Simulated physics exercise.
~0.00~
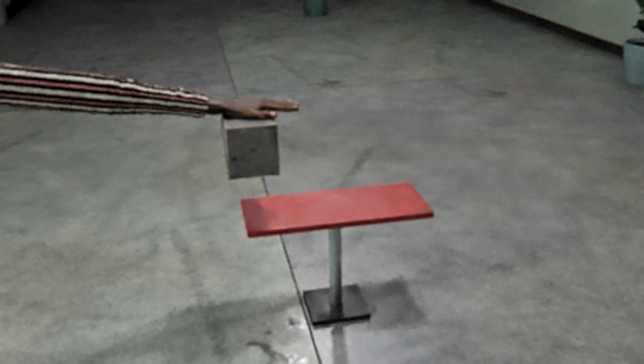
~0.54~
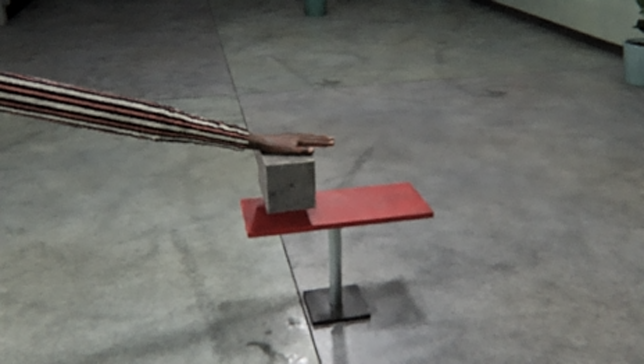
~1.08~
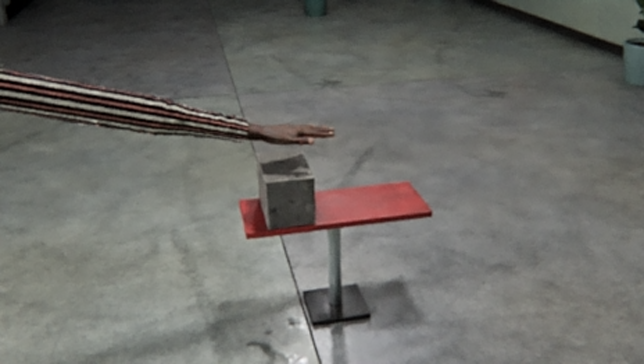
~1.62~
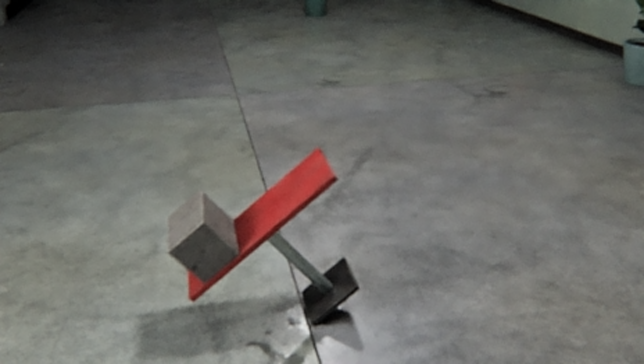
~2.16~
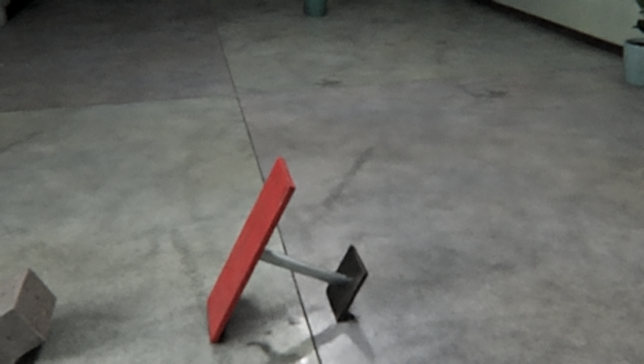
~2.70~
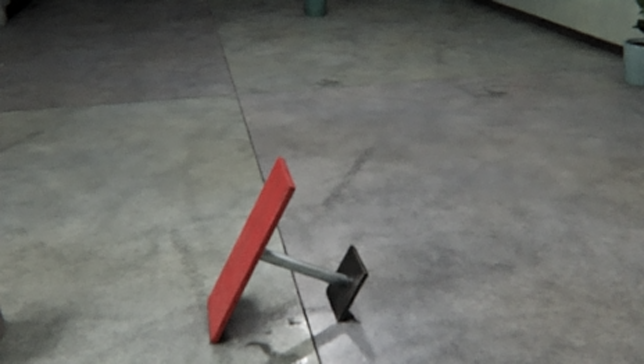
On a grey concrete floor, seen from slightly above, a narrow red bench-like stand rests on a single metal post with a dark square base, with a potted plant at the far right edge. A hand in a striped sleeve reaches in from the left with a grey block and lowers it onto the left end of the red top. The hand lets go and draws back. The stand then tips to the left, and the block slides off and tumbles out at the left. The stand ends toppled, its red top leaning steeply against the floor.
